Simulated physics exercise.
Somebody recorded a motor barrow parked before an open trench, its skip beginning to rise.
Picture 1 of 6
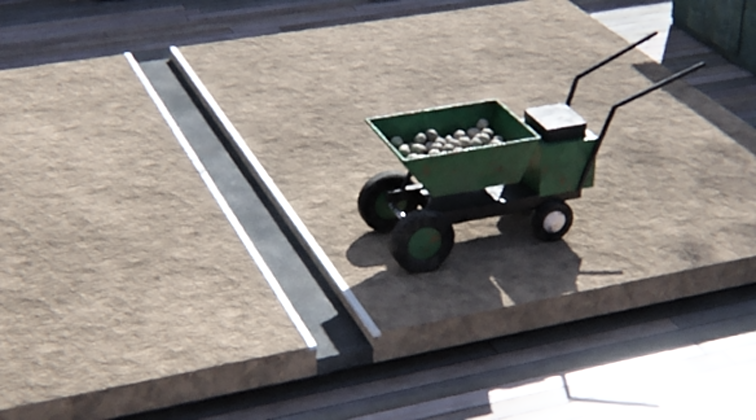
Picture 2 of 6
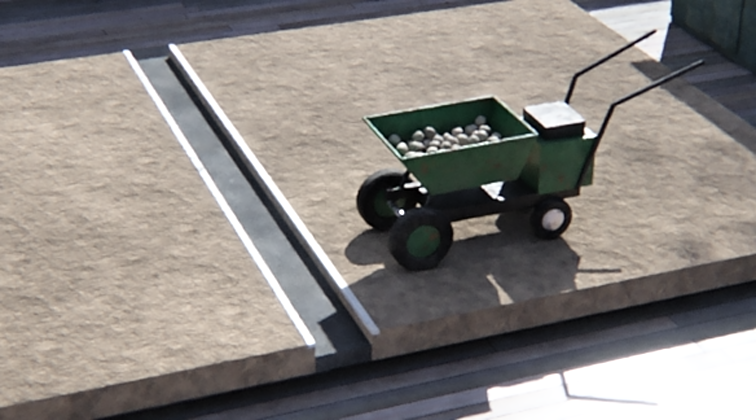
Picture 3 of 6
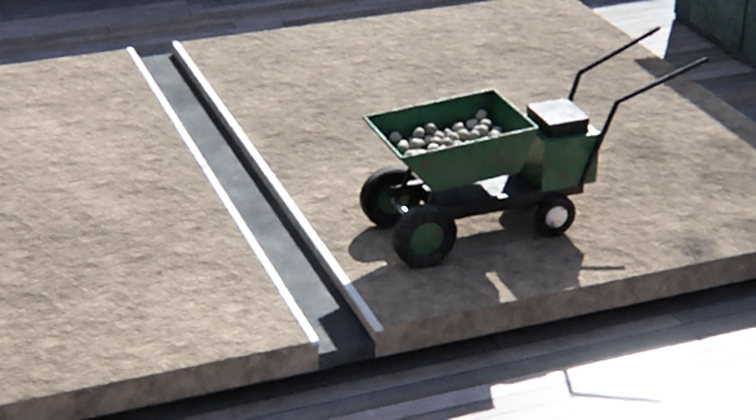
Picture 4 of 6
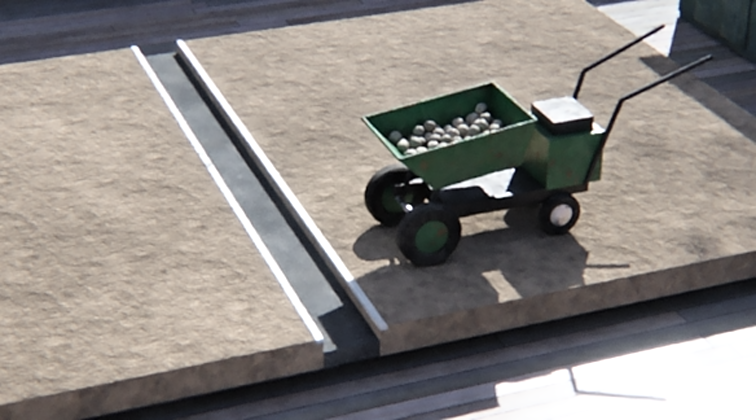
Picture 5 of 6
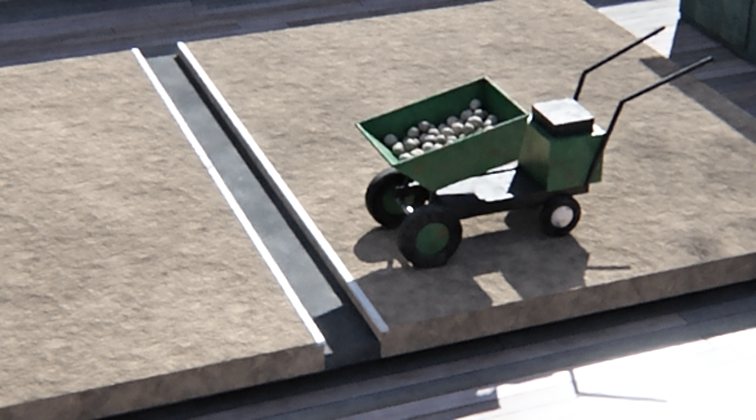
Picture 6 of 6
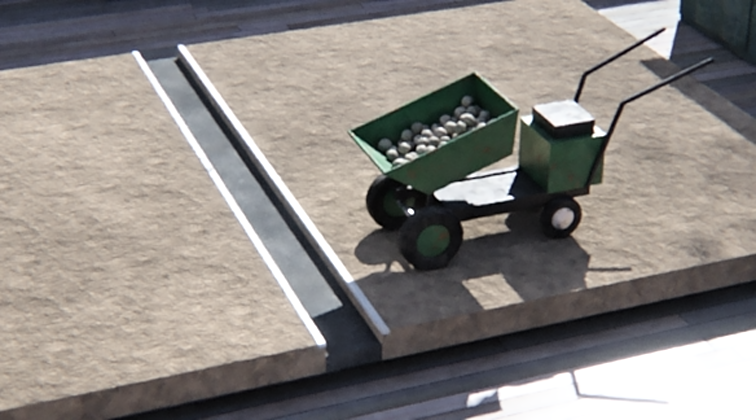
A green motor barrow with black handles stands on the right of a rough brown slab, seen from above and to one side in bright sunlight. Its skip holds grey pebbles, and to its left a shallow dark trench with pale edges crosses the slab. The skip starts level, then its rear rises and it tilts leftward while the wheels stay put and the view shifts very slightly.
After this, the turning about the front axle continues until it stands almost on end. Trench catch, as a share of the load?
Above half.
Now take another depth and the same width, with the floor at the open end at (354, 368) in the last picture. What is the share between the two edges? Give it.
The share comes to around 90 percent.
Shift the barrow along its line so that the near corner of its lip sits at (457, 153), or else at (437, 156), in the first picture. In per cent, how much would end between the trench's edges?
The shares come out close to 50 and 70 per cent, in that order.
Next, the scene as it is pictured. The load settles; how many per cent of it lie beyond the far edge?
20 percent.
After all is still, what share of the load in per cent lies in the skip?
Close to 0 percent.
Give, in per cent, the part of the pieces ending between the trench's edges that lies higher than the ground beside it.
Roughly 40 %.
Soon after the last picture, skip tipped steeply; all in the skip.
A little later, skip tipped right over; about two thirds in the skip; about a quarter in or heaped over the trench; a stray few beyond it.
Later still, skip tipped right over; a stray few in the skip; most in or heaped over the trench; about a quarter beyond it.
At rest, skip tipped right over; a stray few short of the trench; most in or heaped over the trench; about a quarter beyond it.
